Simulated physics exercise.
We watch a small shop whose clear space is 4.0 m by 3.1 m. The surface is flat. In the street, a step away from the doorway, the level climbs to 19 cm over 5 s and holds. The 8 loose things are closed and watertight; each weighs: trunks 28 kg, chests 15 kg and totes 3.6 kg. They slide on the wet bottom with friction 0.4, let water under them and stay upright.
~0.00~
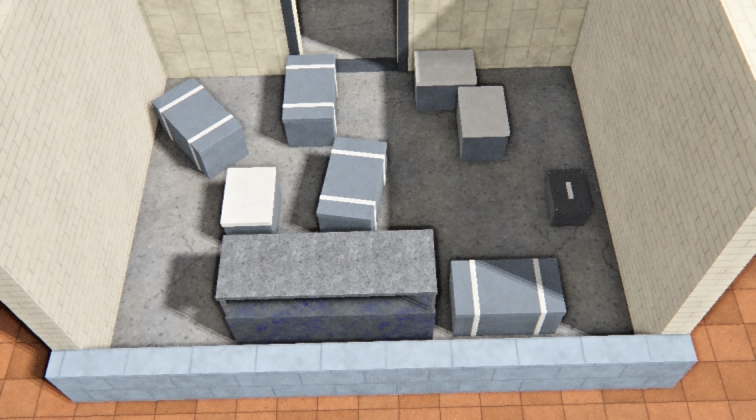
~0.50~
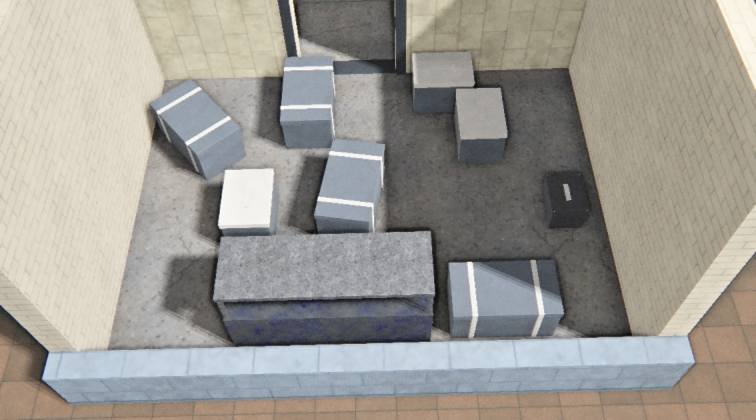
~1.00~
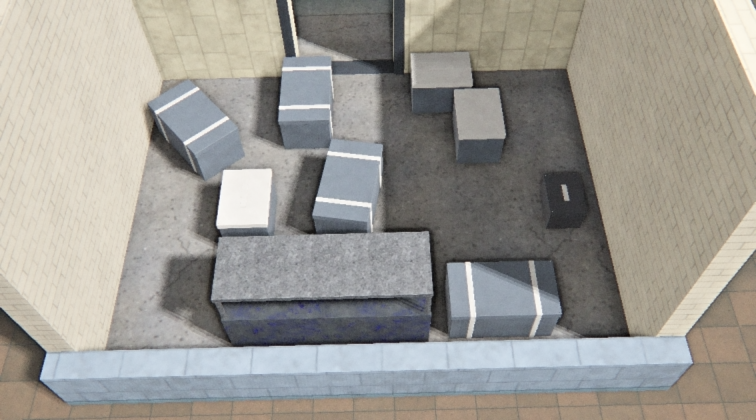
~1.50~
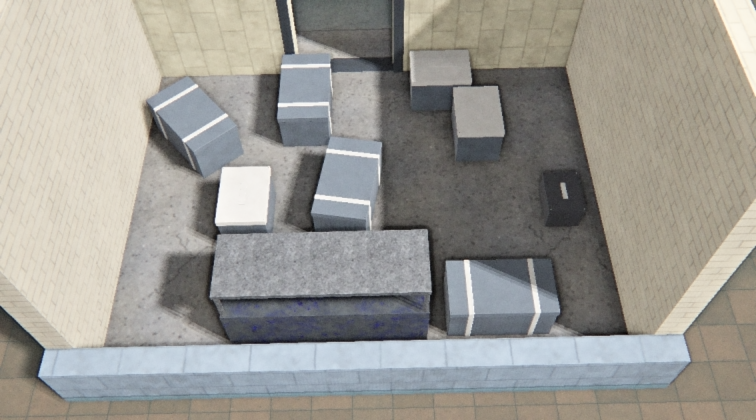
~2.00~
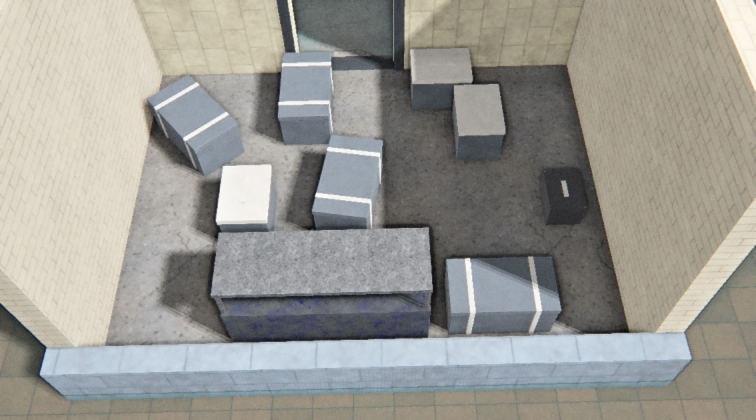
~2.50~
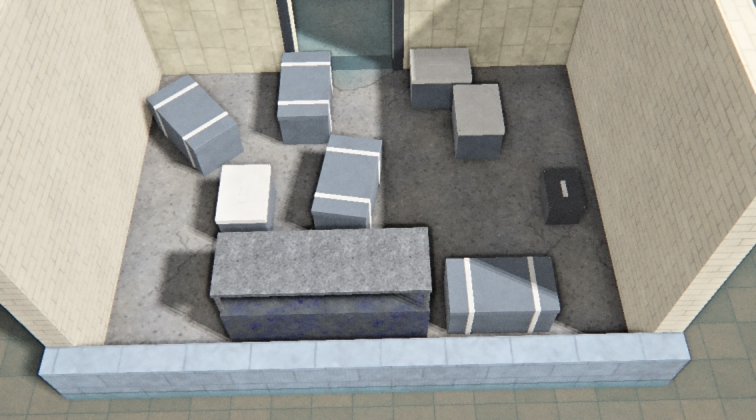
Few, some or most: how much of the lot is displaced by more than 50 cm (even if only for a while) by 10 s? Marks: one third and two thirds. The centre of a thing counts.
It is between one and two thirds.
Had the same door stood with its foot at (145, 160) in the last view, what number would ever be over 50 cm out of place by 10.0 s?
In that case 6 of them.
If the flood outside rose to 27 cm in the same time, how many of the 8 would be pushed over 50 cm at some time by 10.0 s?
In that case 4 of them.
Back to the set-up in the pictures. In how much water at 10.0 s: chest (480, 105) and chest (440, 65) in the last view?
Roughly 4 and 6 cm.
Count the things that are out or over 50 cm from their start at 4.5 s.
0 of them.
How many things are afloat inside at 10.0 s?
I count 3.
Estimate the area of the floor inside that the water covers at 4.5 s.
About 3.0 m2.
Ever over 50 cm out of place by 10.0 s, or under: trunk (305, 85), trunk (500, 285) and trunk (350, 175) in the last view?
In that order: Over, under, over.
After 3.5 s 0 of 8 are over 50 cm from their spots; 0 afloat.
After 4.5 s 0 of 8 are over 50 cm from their spots; 0 afloat.
After 7.0 s 1 of 8 are over 50 cm from their spots; 1 afloat.
After 10.0 s 4 of 8 are over 50 cm from their spots, and 4 have been at some point; 3 afloat.
